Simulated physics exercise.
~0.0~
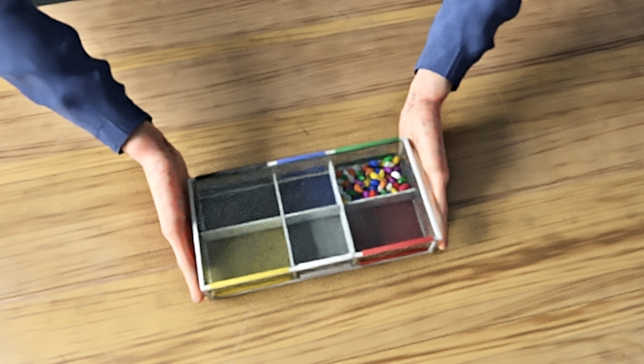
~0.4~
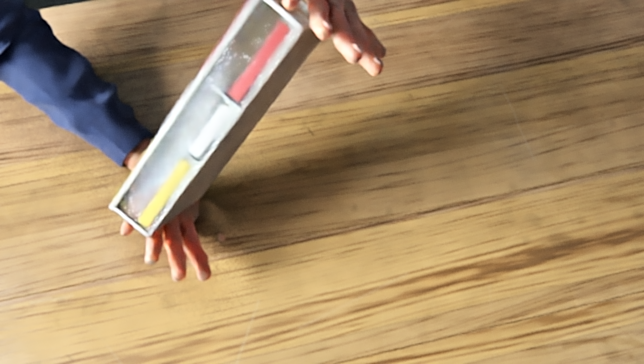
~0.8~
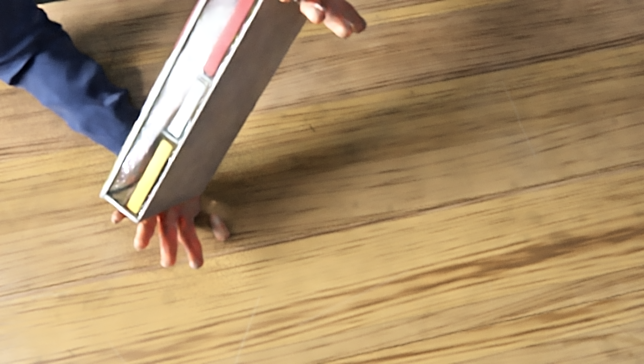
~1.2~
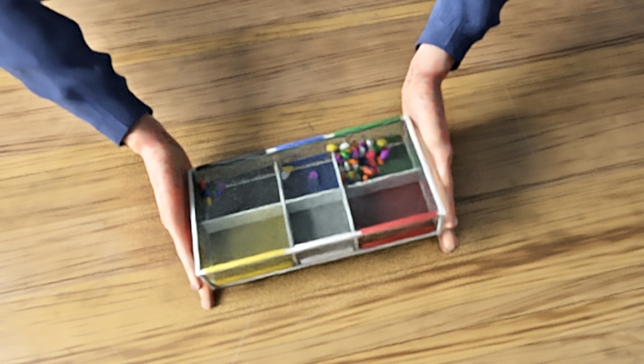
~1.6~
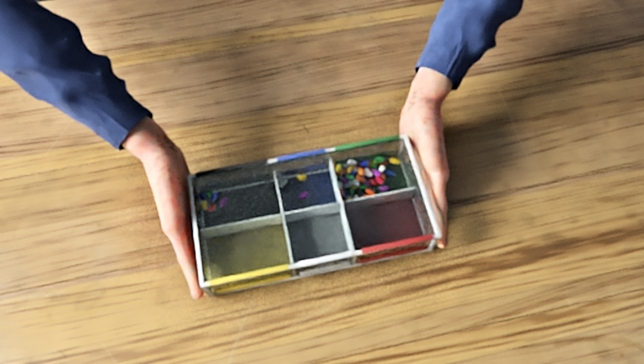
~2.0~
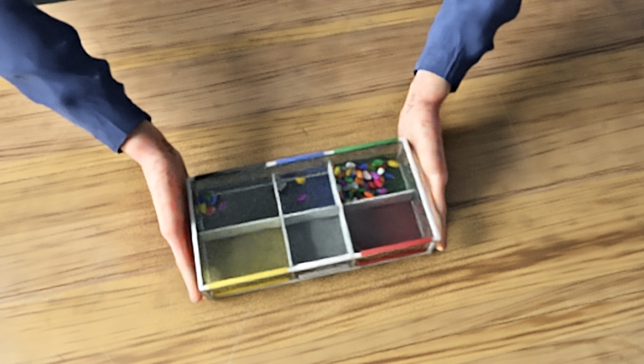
Two hands tip a divided box up steeply and lower it, scattering some colourful pieces leftward.
